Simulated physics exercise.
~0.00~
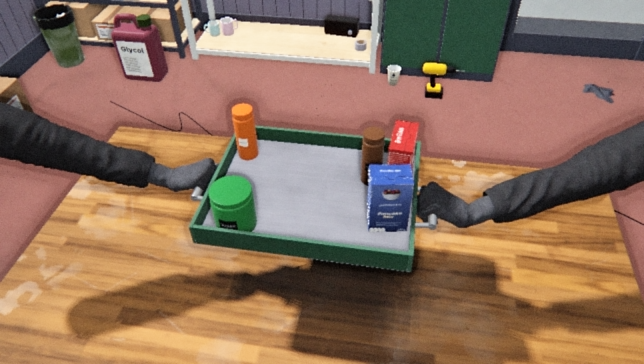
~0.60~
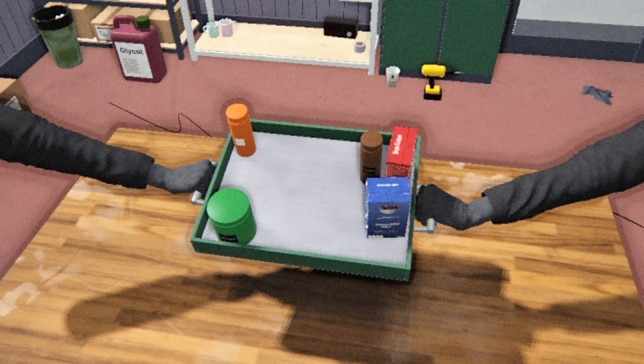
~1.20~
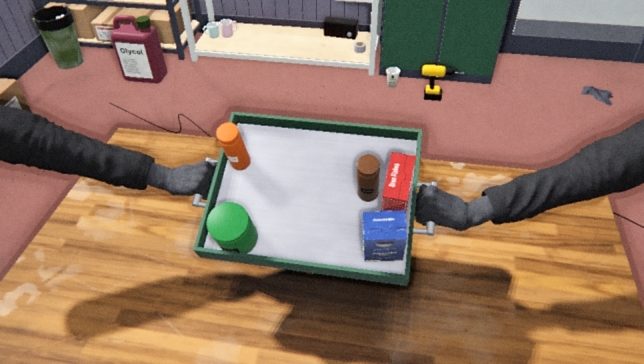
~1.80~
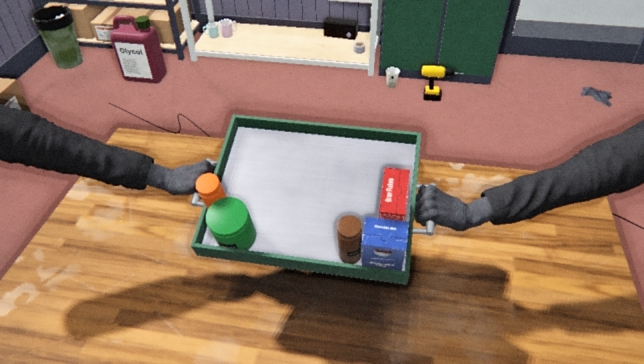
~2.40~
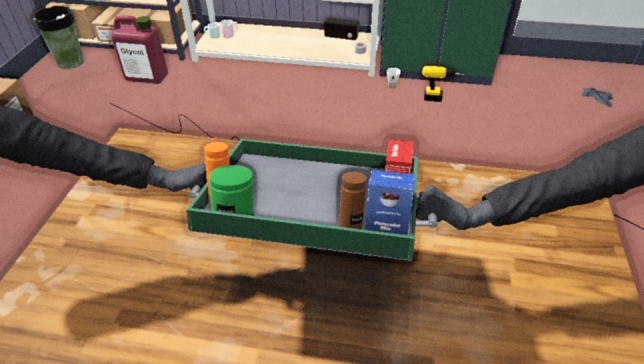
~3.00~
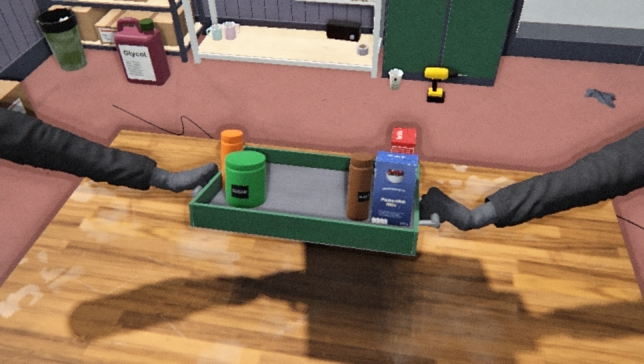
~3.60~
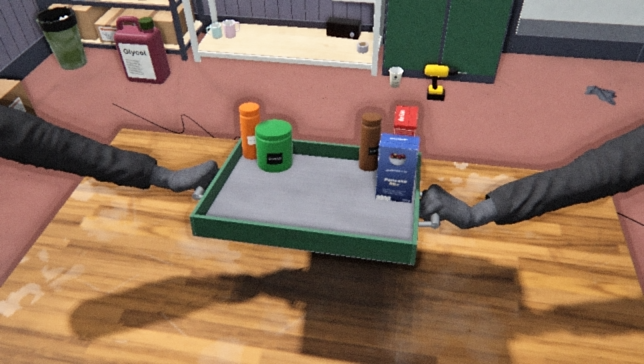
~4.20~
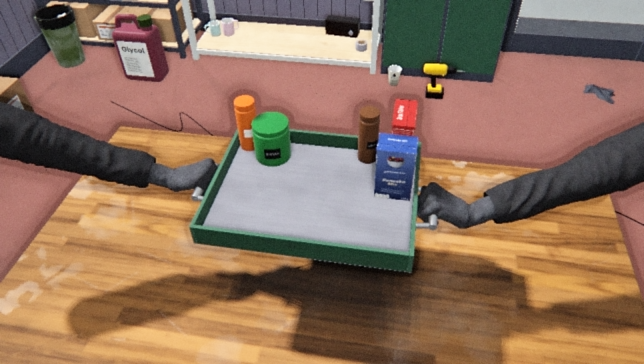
In a workshop, two gloved hands hold a green-rimmed tray above a wooden table and tip it towards the viewer, then away, so its jar, shakers and packets slide nearer and back again, before it levels with all five standing, the green jar now beside the orange shaker.
